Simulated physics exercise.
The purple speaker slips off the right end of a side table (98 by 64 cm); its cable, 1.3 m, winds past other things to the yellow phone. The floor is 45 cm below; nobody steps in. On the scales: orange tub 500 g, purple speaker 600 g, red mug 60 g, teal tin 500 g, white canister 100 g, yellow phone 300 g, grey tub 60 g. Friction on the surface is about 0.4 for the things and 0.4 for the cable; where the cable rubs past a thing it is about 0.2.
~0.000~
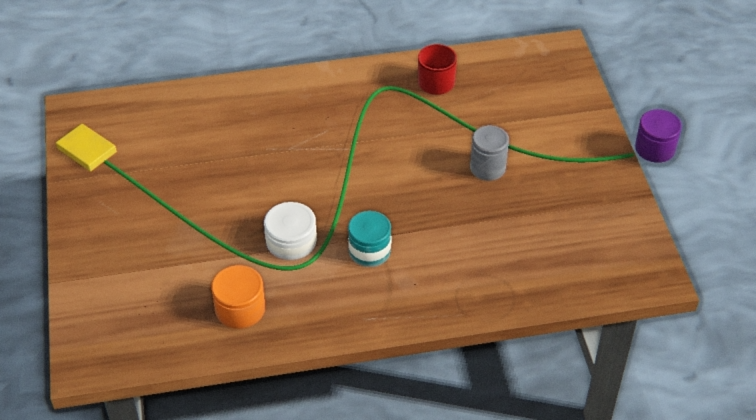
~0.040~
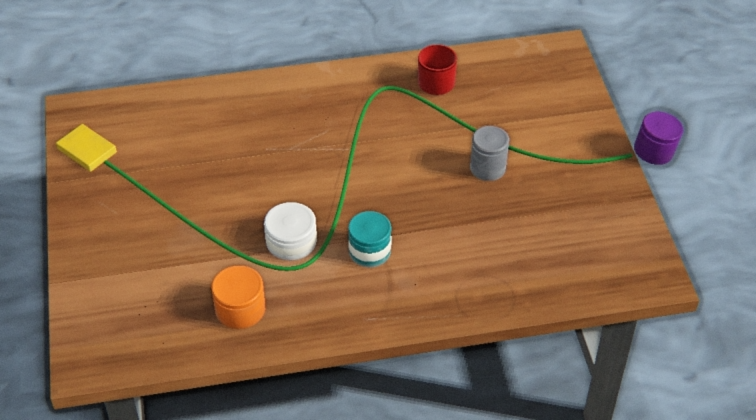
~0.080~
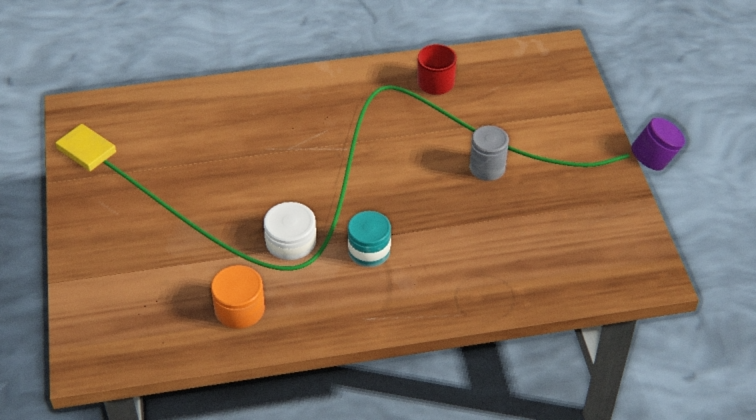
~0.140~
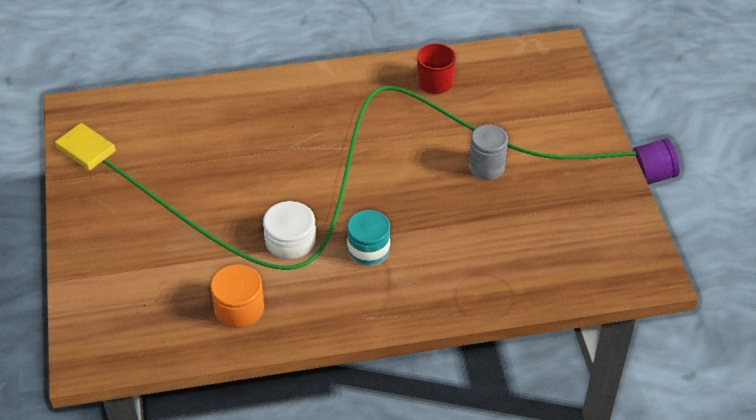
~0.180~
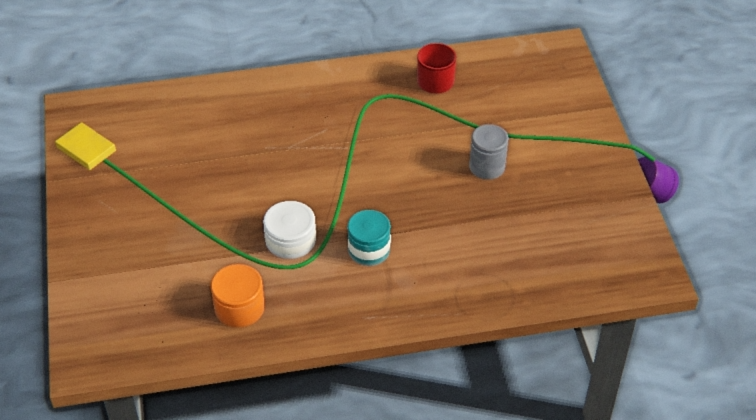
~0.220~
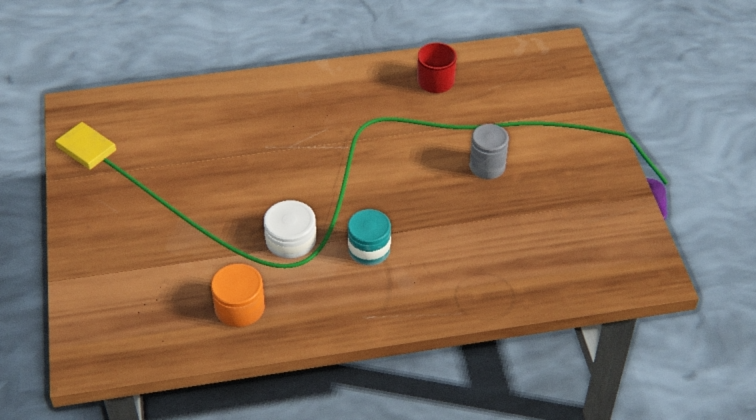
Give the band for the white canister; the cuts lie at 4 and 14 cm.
The white canister travels a long way.
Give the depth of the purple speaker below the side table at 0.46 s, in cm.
About 40 cm.
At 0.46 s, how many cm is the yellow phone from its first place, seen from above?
About 0 cm.
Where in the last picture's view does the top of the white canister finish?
Near (300, 119).
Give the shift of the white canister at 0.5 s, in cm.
Some 14 cm.
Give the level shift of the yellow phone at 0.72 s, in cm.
Some 0 cm.
By 0.5 s, the cable's tail end at (108, 161); white canister 15 cm off its start, grey tub 12 cm off its start, purple speaker over the edge.
By 0.7 s, the cable's tail end at (108, 161); white canister 22 cm off its start, grey tub 15 cm off its start, purple speaker over the edge.
By 1.0 s, the cable's tail end at (108, 161); white canister 22 cm off its start at (300, 119), grey tub 15 cm off its start at (552, 194), purple speaker over the edge.
By 1.2 s, the cable's tail end at (108, 161); white canister 22 cm off its start, grey tub 15 cm off its start, purple speaker over the edge.
By 2.4 s, the cable's tail end at (108, 161); white canister 22 cm off its start at (300, 119), grey tub 15 cm off its start at (552, 194), purple speaker over the edge.
